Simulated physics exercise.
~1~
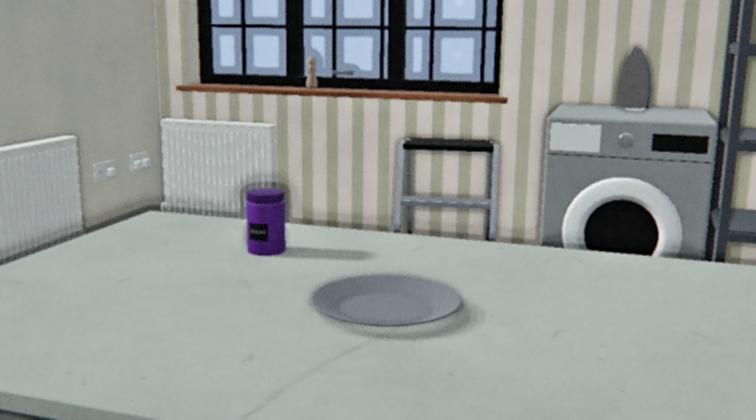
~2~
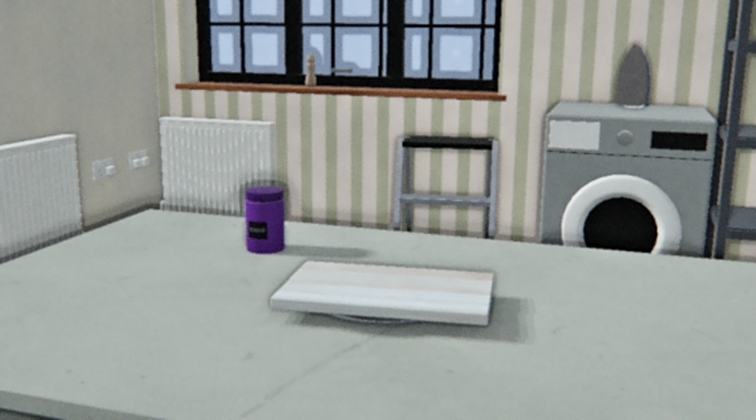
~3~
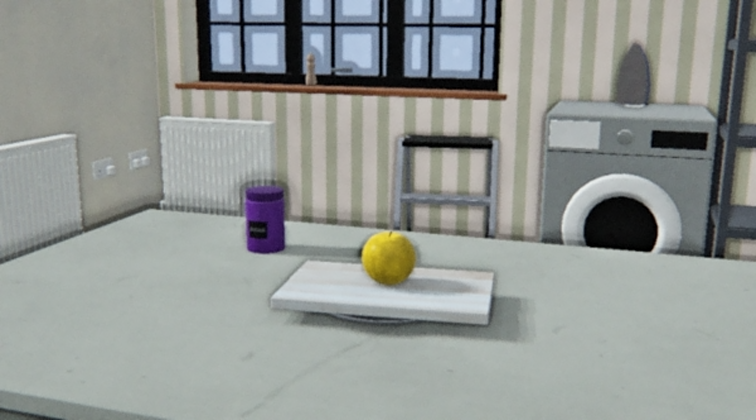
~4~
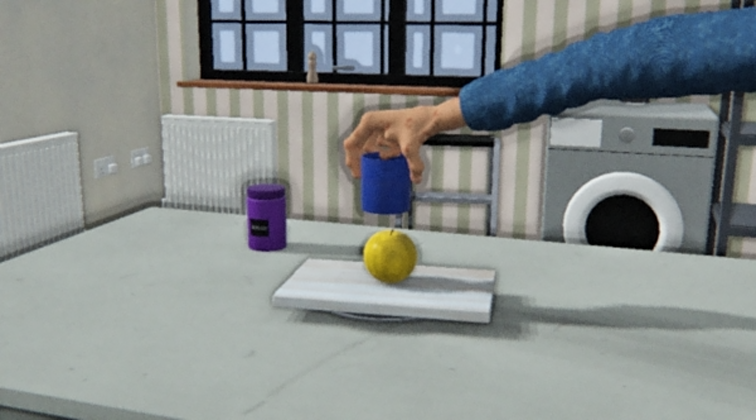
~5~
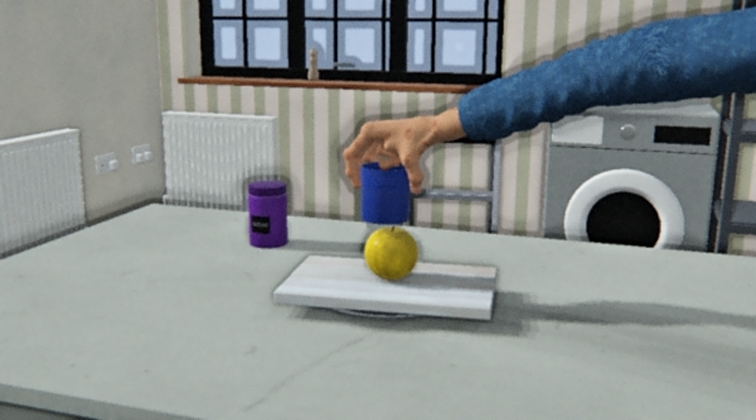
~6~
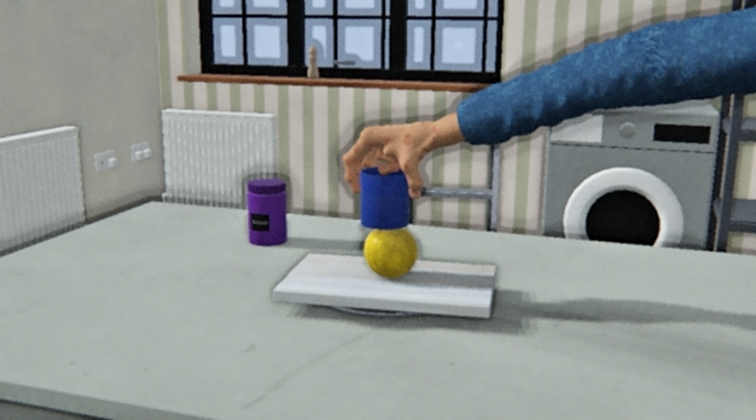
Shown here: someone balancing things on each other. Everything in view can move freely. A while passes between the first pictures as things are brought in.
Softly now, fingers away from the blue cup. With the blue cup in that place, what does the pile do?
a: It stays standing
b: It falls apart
It falls apart (b).
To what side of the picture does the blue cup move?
Off leftwards in the picture.
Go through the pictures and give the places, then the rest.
The last thing is not in view yet, in the first frame.
The last thing is not in view yet, in the second frame.
The last thing is not in view yet; white board (389, 290), in the third frame.
On its way; blue cup (386, 183), in the fourth frame.
On its way; blue cup (386, 192); white board (391, 285), in the fifth frame.
Set down, still held; blue cup (385, 198), in the sixth frame.
Then, 0.40 s later than the last frame, blue cup now fallen.
Then, 0.50 s later than the last frame, things are still on the move.
Then, 0.70 s later than the last frame, nothing new.
When it is over, fallen, blue cup; the other 4 as before. End places, in pixels of the last picture, blue cup near (308, 246). The pile comes apart.
